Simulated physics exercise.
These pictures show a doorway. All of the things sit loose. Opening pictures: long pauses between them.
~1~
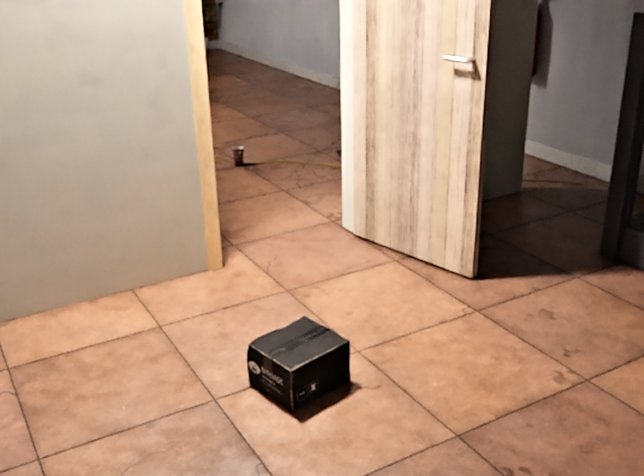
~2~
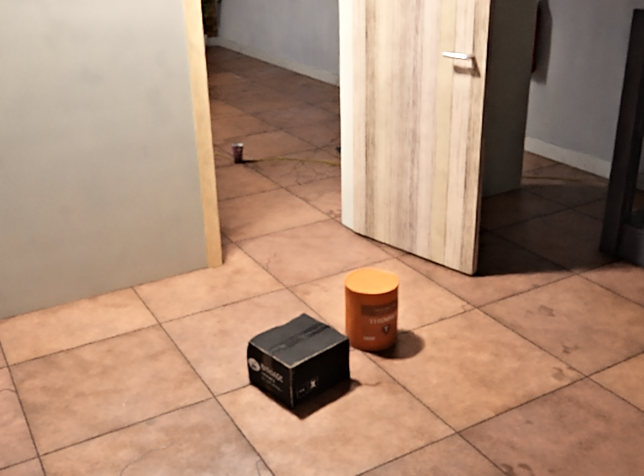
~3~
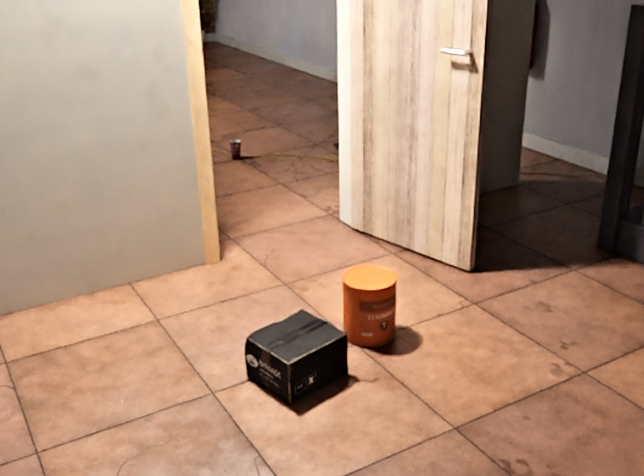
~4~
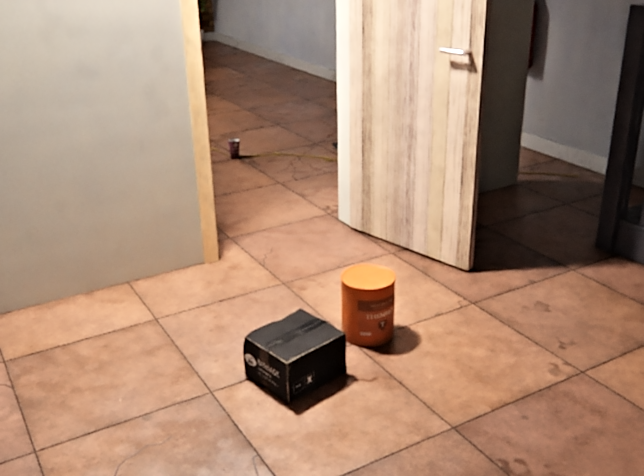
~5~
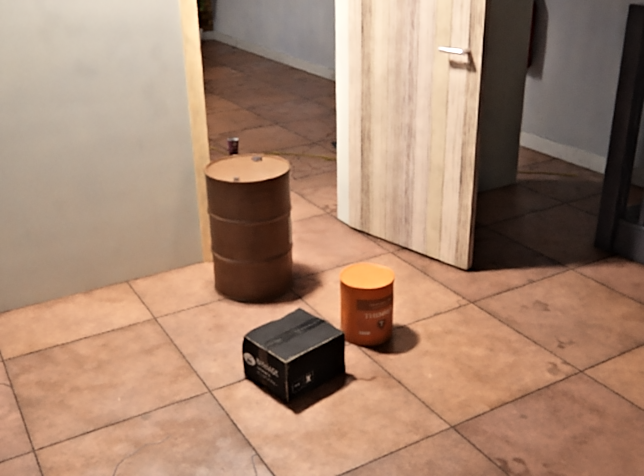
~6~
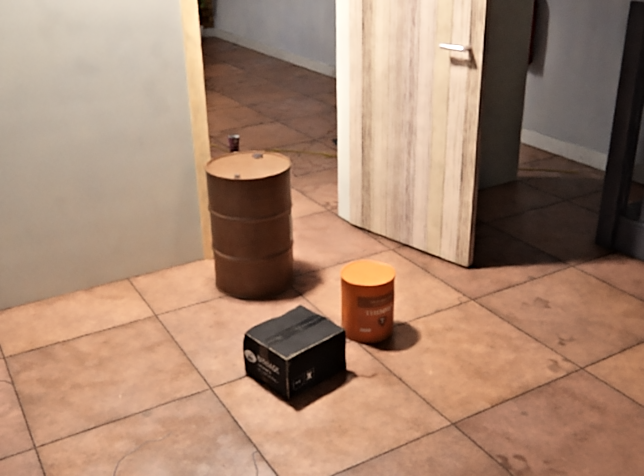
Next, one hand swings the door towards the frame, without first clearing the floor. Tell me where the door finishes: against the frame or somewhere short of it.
It finishes short of the frame.
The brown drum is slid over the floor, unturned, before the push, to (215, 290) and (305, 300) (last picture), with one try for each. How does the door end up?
So the first time it completes its arc, and the second time it is halted early.
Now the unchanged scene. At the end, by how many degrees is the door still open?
Roughly 40 degrees open.
Then, 0.50 s on from there, door at 92°.
Then, 0.80 s on from there, door at 76°.
Then, 1.10 s on from there, door at 57°.
Then, 1.30 s on from there, door at 43°.
In the end, door at 38°; all 3 unmoved. At the end, from the last picture's camera, brown drum near (250, 224).
